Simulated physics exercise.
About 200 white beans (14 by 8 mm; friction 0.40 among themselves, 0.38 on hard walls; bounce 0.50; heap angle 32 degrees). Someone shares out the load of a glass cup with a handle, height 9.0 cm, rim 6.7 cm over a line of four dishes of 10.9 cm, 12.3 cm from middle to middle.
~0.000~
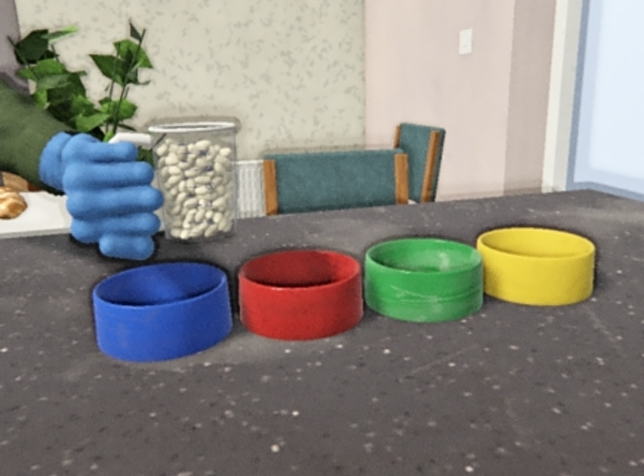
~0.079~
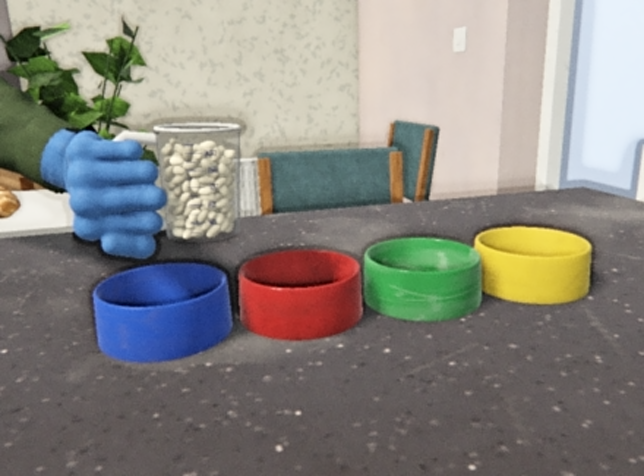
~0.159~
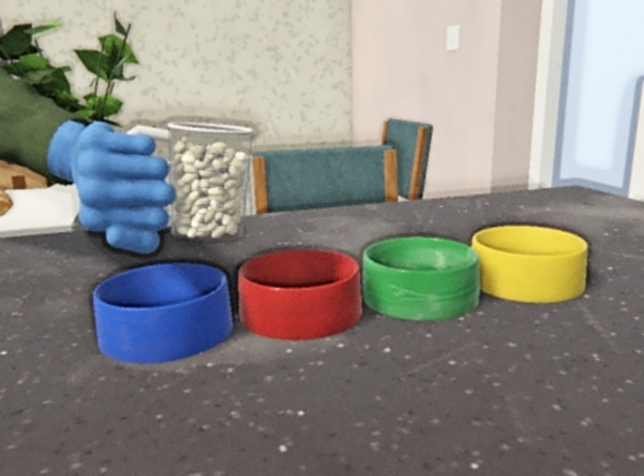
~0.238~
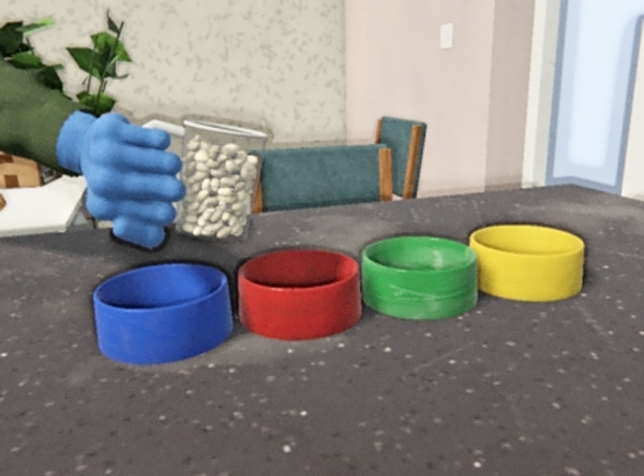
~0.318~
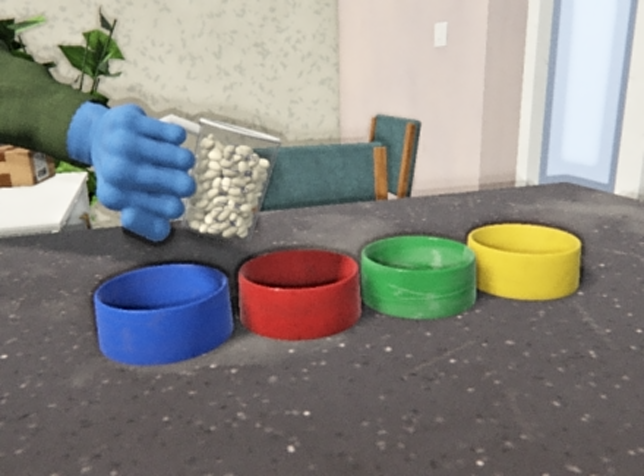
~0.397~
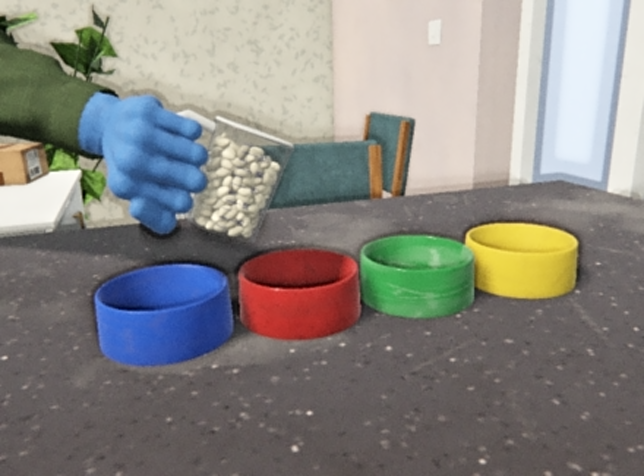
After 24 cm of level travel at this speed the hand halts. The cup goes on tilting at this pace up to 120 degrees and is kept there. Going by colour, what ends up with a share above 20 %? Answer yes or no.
Red no, blue no, green yes, yellow no, counter no.
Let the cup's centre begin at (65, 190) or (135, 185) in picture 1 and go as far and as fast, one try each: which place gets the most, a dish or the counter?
Most goes to: Red, then green.
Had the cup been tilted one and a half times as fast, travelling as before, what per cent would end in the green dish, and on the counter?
Green 100, counter 0.
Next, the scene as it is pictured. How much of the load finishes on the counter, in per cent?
Some 10 per cent.
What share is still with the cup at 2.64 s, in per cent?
Roughly 0 per cent.
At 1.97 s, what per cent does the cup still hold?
About 15 per cent.
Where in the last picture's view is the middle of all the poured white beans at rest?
Around (433, 276).
After 1.34 s, tilt 89 degrees; cup holds 100 %.
After 1.97 s, tilt 120 degrees; cup holds 15 %, green 85 %.
Then, at 2.64 s, tilt 120 degrees; cup holds 0 %, green 85 %.
By 2.9 s all is still; red 0 %, blue 0 %, green 85 %, yellow 0 %, counter 10 %.
